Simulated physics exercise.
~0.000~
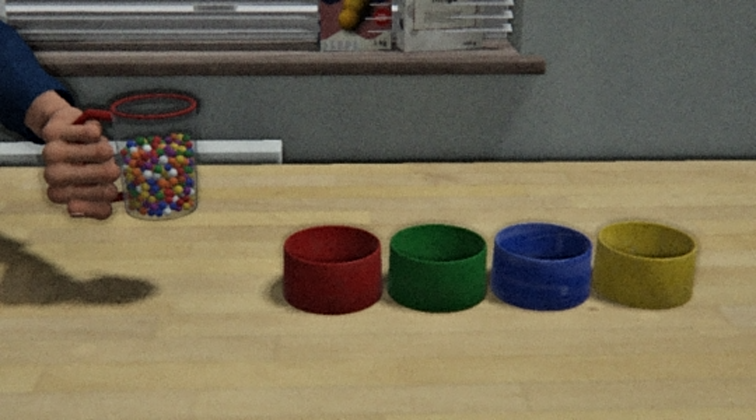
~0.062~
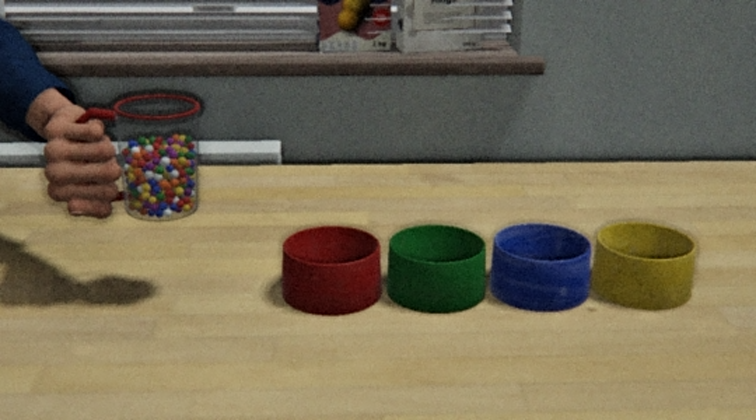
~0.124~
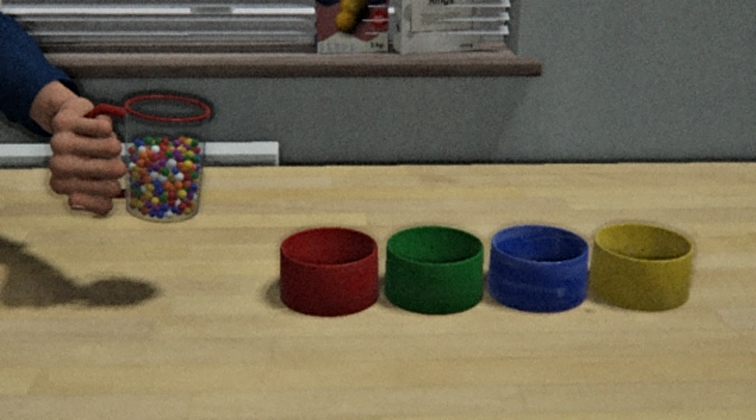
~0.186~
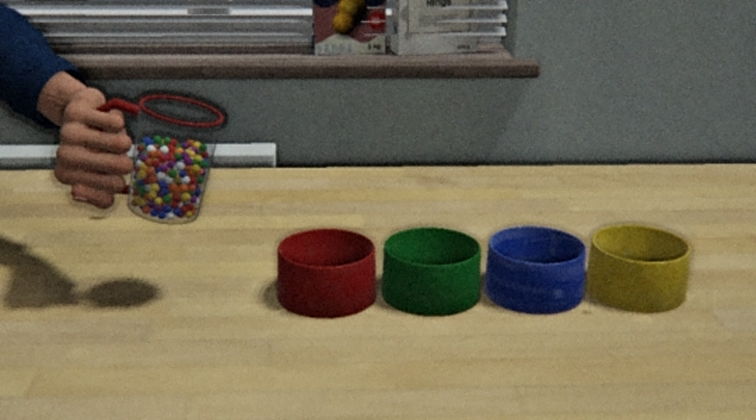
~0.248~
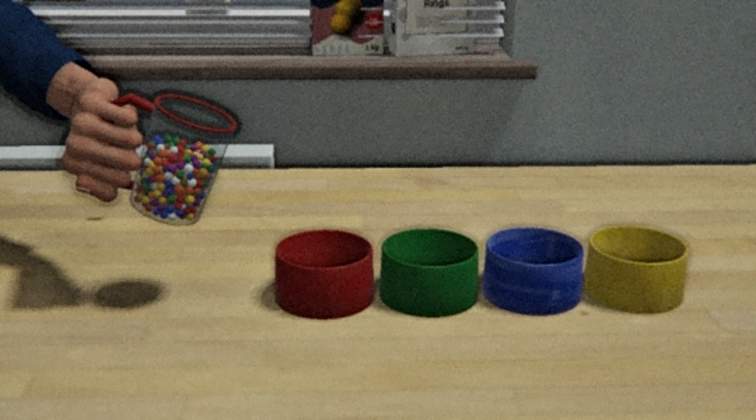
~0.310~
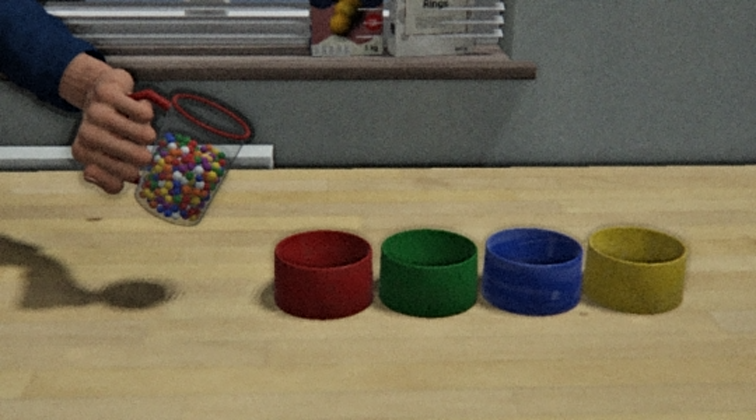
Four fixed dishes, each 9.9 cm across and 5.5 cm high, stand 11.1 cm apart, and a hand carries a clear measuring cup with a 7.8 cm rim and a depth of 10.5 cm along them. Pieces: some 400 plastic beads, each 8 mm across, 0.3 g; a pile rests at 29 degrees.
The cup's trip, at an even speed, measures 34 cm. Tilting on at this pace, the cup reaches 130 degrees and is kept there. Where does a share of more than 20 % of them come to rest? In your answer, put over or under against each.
Red dish - under; blue dish - under; green dish - over; yellow dish - under; counter - under.
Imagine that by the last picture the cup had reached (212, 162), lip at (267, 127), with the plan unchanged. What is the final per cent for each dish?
Final shares - red 0 %, blue 100 %, green 0 %, yellow 0 %.
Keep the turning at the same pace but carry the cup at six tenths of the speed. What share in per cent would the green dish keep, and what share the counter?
In that case: Green 0, and counter 0.
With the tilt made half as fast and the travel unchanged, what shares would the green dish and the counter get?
Then green 0 and counter 0.
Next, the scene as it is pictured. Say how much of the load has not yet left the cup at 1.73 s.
It works out to about 0 per cent of the load.
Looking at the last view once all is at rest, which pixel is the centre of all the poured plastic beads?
Roughly pixel (429, 280).
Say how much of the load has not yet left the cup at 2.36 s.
Estimate: Around 0 % of the load.
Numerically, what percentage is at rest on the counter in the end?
About 15 percent.
After 1.16 s, tilt 121 degrees; cup holds 70 %, red 5 %, green 10 %.
Then, at 1.73 s, tilt 130 degrees; cup holds 0 %, red 5 %, green 80 %.
After 2.36 s, tilt 130 degrees; cup holds 0 %, red 5 %, green 80 %.
By 2.7 s all is still; red 5 %, blue 0 %, green 80 %, yellow 0 %, counter 15 %.
